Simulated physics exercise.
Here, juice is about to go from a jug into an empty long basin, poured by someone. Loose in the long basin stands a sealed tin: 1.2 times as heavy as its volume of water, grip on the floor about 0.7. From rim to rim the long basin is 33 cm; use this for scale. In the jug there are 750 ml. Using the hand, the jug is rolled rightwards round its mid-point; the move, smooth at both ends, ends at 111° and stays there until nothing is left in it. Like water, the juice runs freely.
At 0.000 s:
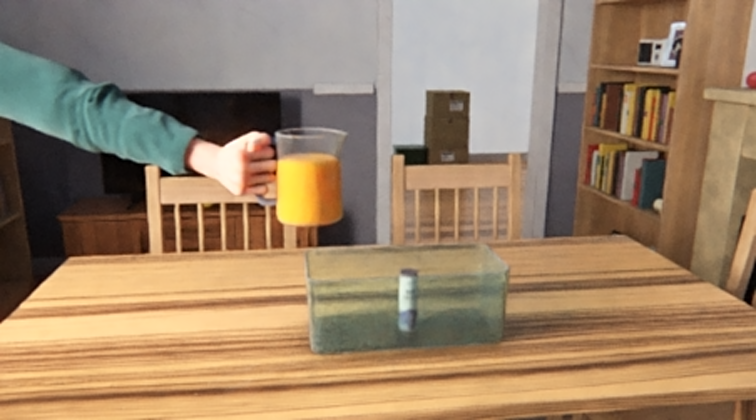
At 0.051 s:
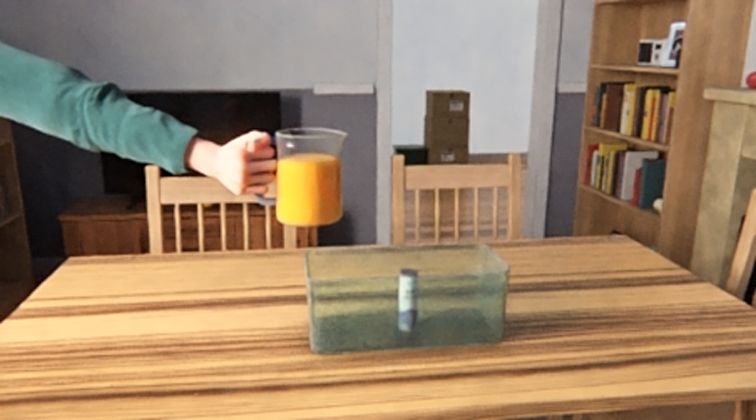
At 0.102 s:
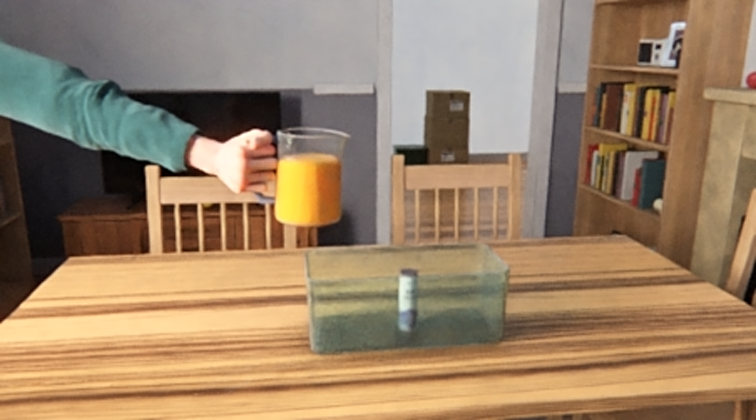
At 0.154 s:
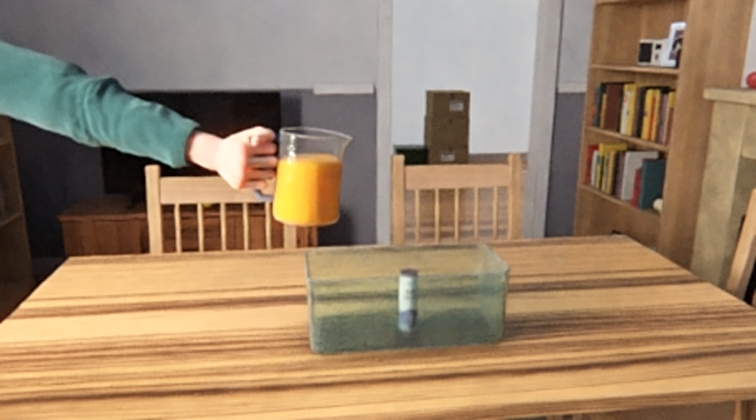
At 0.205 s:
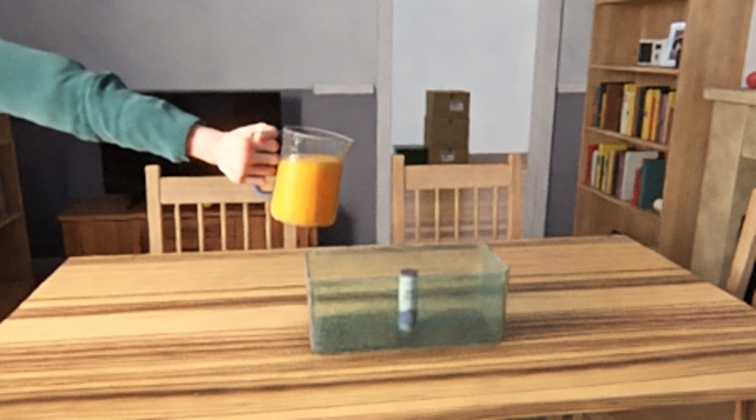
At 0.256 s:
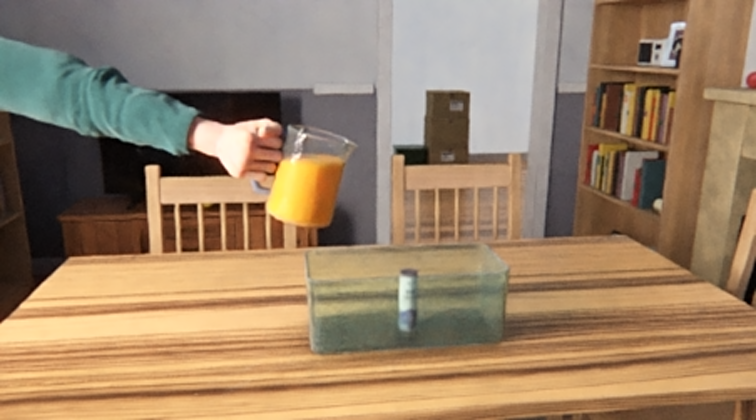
Above a wooden table with a glass basin, a hand gradually tilts a juice jug rightwards.
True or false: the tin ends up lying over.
True.
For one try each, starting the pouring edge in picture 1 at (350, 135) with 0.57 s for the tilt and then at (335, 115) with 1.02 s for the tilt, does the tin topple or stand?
In the first try it comes down; in the second it comes down.
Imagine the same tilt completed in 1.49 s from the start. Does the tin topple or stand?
Result: Tin tipped over.
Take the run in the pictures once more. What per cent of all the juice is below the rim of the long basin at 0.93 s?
Around 42 parts in a hundred.
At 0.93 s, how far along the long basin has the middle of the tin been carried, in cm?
About 1 cm.
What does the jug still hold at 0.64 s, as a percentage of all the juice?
Roughly 90 percent.
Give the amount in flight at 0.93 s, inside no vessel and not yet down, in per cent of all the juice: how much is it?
Some 24 per cent.
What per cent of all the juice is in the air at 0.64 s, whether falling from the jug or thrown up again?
Share: Roughly 10 per cent.
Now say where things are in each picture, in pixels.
In the first frame, tilt 0°; pouring edge (348, 133); surface from (278, 158) to (338, 158); the long basin's rim runs from (306, 266) to (497, 257); the tin's top is at (409, 274).
In the second frame, tilt 1°; pouring edge (348, 134); surface from (279, 159) to (339, 157).
In the third frame, tilt 3°; pouring edge (350, 135); surface from (279, 159) to (339, 157).
In the fourth frame, tilt 6°; pouring edge (352, 138); surface from (280, 159) to (340, 158).
In the fifth frame, tilt 10°; pouring edge (355, 141); surface from (281, 160) to (341, 158).
In the sixth frame, tilt 16°; pouring edge (358, 145); surface from (279, 166) to (344, 159).
By 0.64 s the tilt is 75° and 90 per cent is still to pour; the tin stands where it began.
By 0.93 s the tilt is 107° and 33 per cent is still to pour; the tin leans 5°.
By 1.23 s the tilt is 111° and 3 per cent is still to pour; the tin lies on its side.
By 1.55 s the tilt is 111° and 0 per cent is still to pour; the tin lies on its side.
At rest the tin lies on its side.
